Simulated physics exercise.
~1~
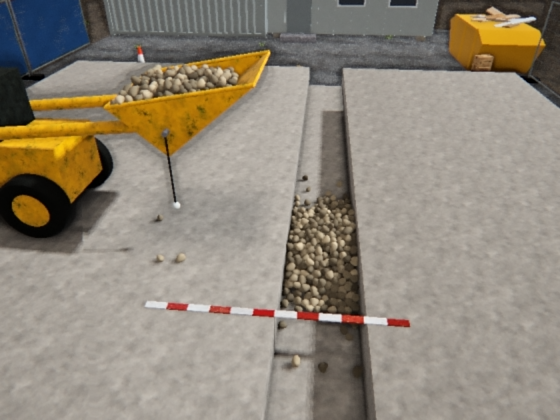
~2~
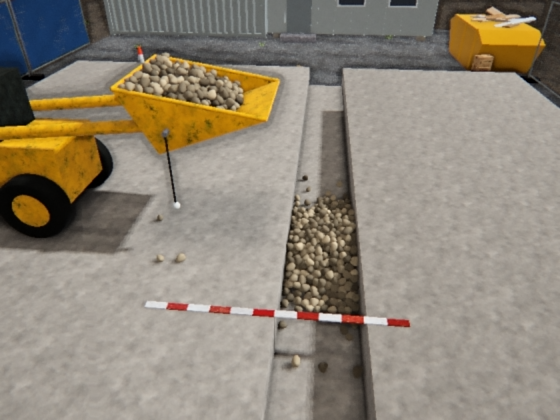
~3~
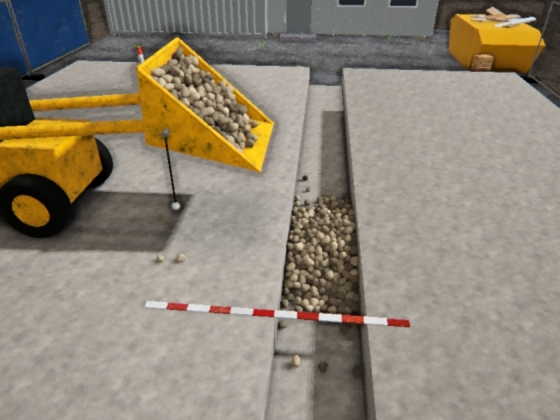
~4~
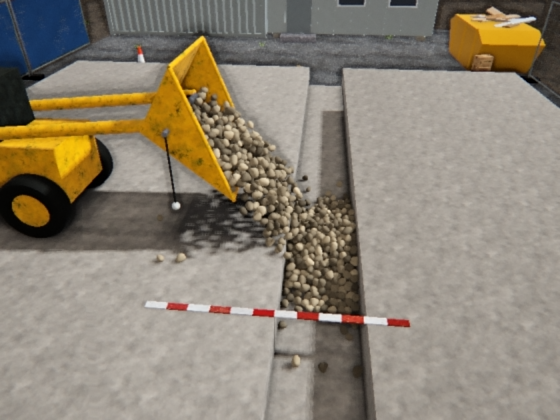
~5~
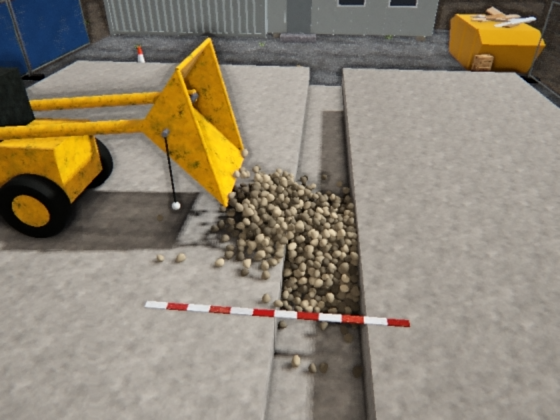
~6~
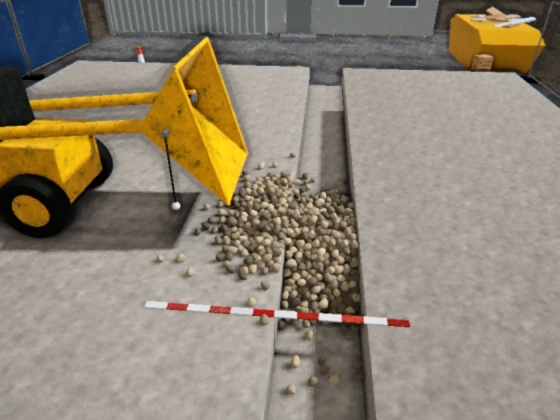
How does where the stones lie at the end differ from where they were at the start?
At the start, most of the stones were either in the raised yellow skip or in a pile in the trench. By the end the skip was empty, and the stones lay in one spread-out heap covering part of the trench and the edge of the slab to its left.
